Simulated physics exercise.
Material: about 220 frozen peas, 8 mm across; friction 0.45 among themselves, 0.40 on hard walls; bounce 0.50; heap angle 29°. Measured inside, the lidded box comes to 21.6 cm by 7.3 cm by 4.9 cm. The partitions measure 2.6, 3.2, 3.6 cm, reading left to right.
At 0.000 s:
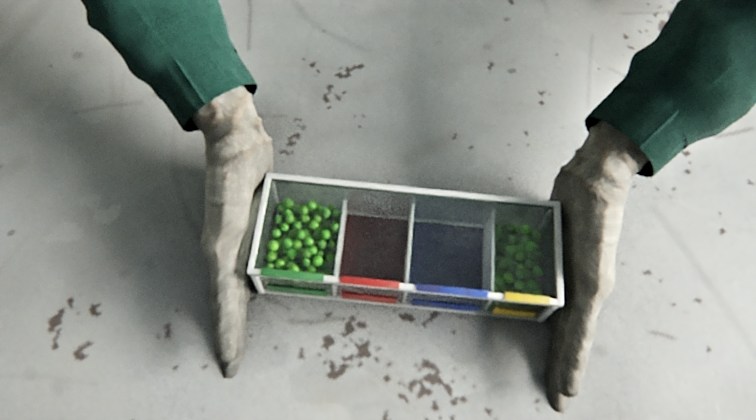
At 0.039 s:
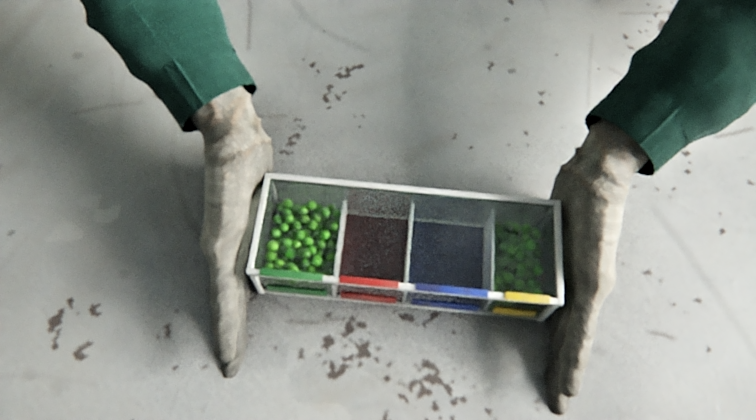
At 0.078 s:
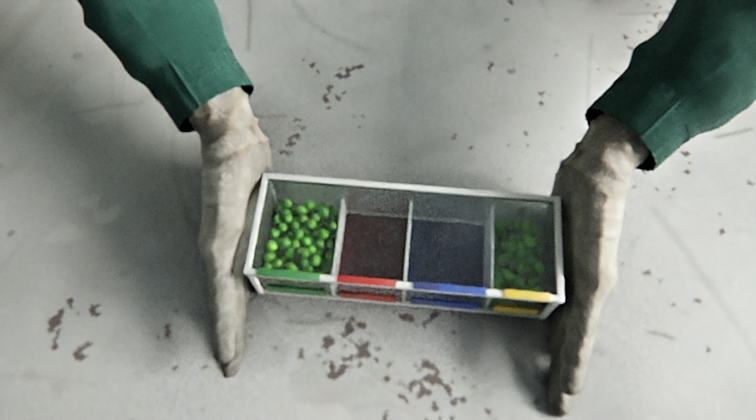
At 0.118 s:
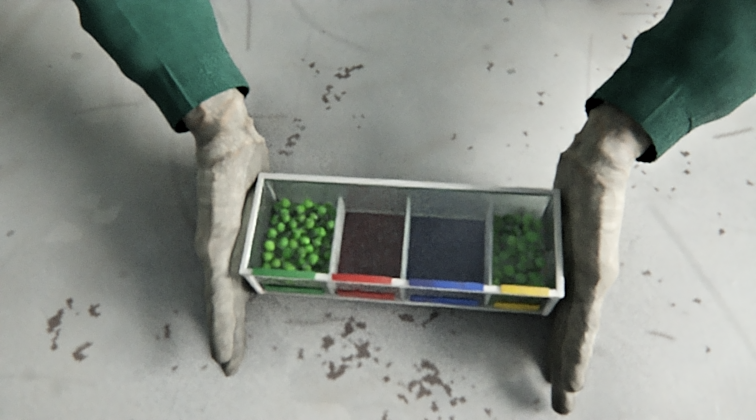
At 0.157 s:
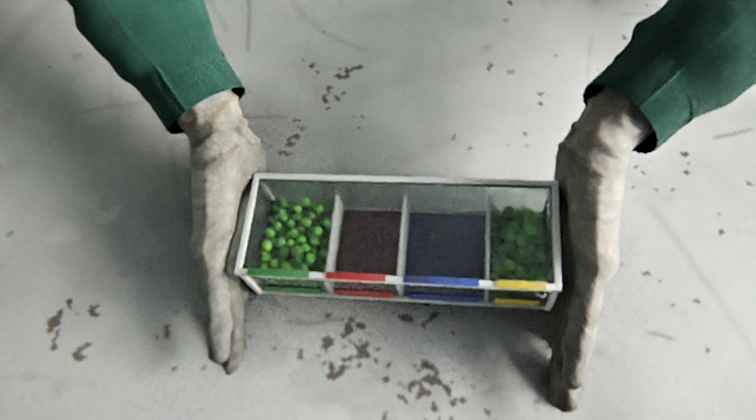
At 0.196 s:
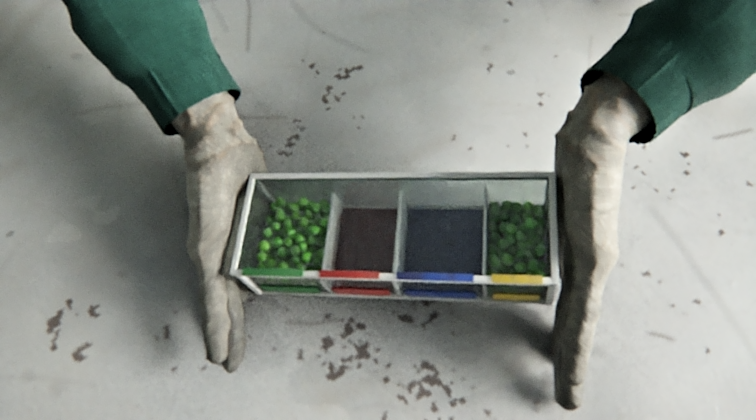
Two gloved hands slightly tilt a divided clear box of green balls toward the left.
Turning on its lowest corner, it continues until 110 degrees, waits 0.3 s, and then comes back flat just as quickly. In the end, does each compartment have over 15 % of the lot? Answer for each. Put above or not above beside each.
Red: Not above; blue: Not above; green: Above; yellow: Above.
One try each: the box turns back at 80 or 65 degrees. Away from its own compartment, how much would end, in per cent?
Some 5 and some 0 per cent, respectively.
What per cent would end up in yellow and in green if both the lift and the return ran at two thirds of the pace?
You'd end up with yellow at 25 percent and green at 75 percent.
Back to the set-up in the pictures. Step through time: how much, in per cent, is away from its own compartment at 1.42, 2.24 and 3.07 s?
Sequence: 10 / 15 / 15.
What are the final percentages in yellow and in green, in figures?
Yellow 25 %, green 70 %.
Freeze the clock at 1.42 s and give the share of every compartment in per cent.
Red 0 %, blue 0 %, green 65 %, yellow 30 %.
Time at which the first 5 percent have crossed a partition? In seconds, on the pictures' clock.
Somewhere near 1.30 s.
Then, at 1.42 s, tilt 110 degrees; green 65 %, yellow 30 %.
After 2.24 s, tilt 57 degrees; blue 5 %, green 70 %, yellow 25 %.
Then, at 3.07 s, tilt 0 degrees; blue 5 %, green 70 %, yellow 25 %.
In the end, at 3.5 s, red 0 %, blue 5 %, green 70 %, yellow 25 %.
